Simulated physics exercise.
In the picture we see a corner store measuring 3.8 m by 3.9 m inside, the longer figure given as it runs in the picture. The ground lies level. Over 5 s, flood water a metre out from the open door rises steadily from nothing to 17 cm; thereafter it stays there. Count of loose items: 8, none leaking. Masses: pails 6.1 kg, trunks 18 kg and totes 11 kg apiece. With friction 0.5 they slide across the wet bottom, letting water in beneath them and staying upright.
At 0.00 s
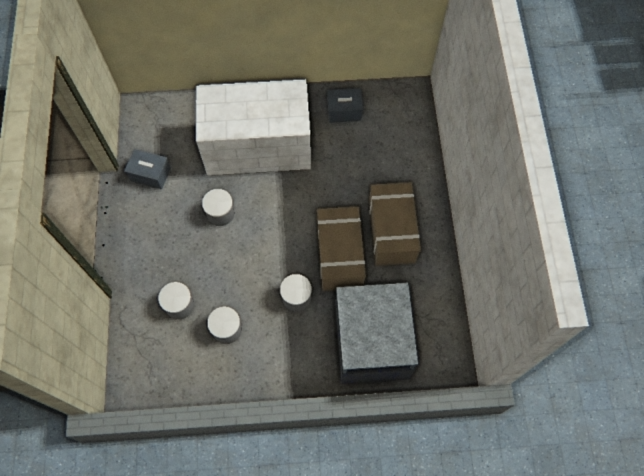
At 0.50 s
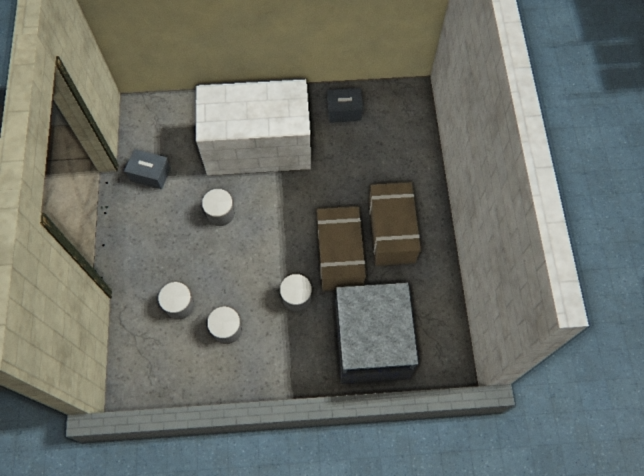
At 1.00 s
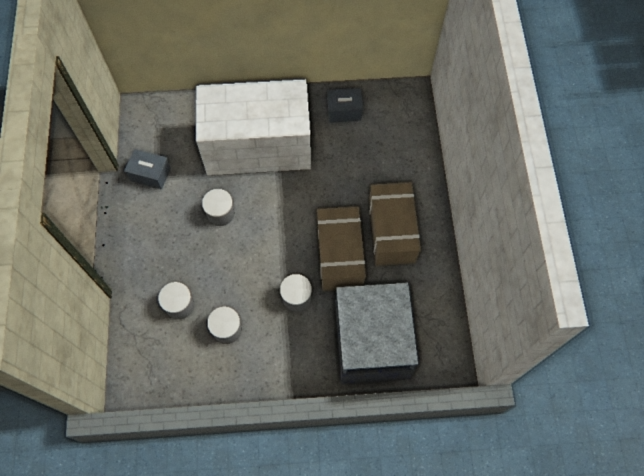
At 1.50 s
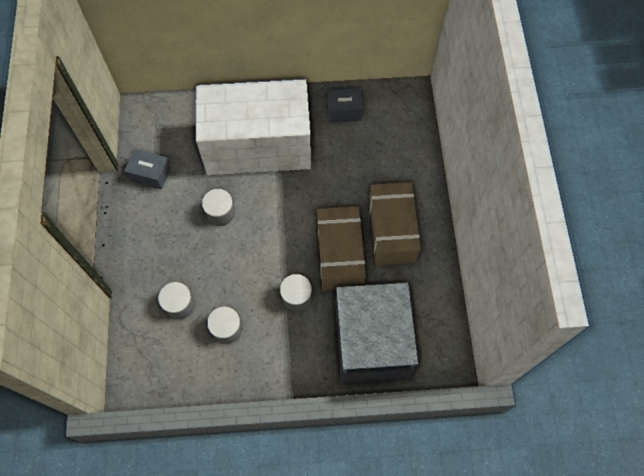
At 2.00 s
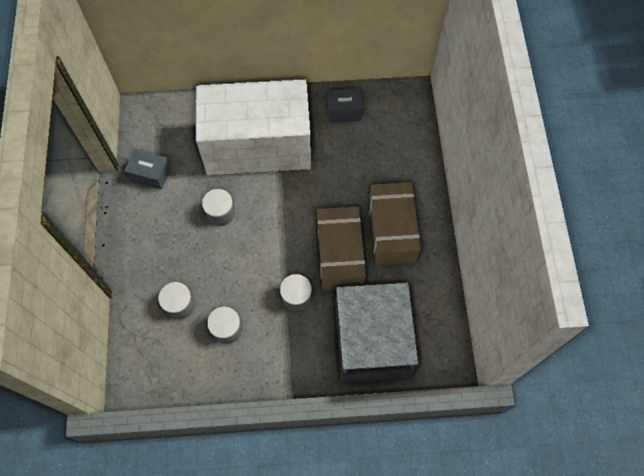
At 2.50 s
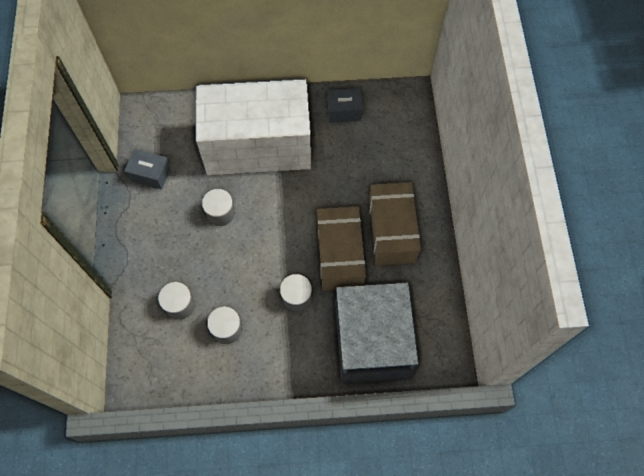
A little water crept in through the opening in the left wall of a small roofless room, while the white drums, brown boxes and pale blocks on the floor all stayed put.
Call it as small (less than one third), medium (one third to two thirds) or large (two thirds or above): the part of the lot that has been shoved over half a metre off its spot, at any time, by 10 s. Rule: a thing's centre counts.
Medium.
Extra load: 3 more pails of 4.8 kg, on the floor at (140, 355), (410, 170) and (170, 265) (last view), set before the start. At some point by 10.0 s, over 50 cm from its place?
Well, it goes below, above, above.
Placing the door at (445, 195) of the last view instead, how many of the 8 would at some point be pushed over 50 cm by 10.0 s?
Result: 5.
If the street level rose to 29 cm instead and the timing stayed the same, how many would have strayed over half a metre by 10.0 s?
6.
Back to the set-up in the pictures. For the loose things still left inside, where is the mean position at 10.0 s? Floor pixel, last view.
Roughly at (300, 235).
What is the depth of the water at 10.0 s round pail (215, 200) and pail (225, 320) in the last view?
Close to 8 and 4 centimetres.
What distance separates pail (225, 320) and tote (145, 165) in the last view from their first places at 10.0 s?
0 cm and 20 cm respectively.
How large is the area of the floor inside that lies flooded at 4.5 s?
About 3.0 m2 is covered.
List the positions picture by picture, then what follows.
A pail at (217, 202) rests on the ground; a trunk at (395, 217), on the bottom; water covers 0.0 m2; 0 of 8 have shifted, in the first frame.
A pail at (217, 202) rests on the ground; a trunk at (395, 217) rests on the ground; 0.0 m2 under water; 0 of 8 have shifted, in the second frame.
A pail at (217, 202) rests on the ground; a trunk at (395, 217), on the bottom; water covers 0.0 m2; 0 of 8 have shifted, in the third frame.
A pail at (217, 202) rests on the ground; a trunk at (395, 217) rests on the ground; 0.0 m2 under water; 0 of 8 have shifted, in the fourth frame.
A pail at (217, 202), on the bottom; a trunk at (395, 217) rests on the ground; 0.0 m2 under water; 0 of 8 have shifted, in the fifth frame.
A pail at (217, 202), on the bottom; a trunk at (395, 217) rests on the ground; water covers 0.1 m2; 0 of 8 have shifted, in the sixth frame.
After 3.5 s 0 of 8 are over 50 cm from their spots; 0 afloat.
After 4.5 s 0 of 8 are over 50 cm from their spots; 0 afloat.
After 7.0 s 2 of 8 are over 50 cm from their spots; 1 afloat.
After 10.0 s 4 of 8 are over 50 cm from their spots, and 4 have been at some point; 3 afloat.
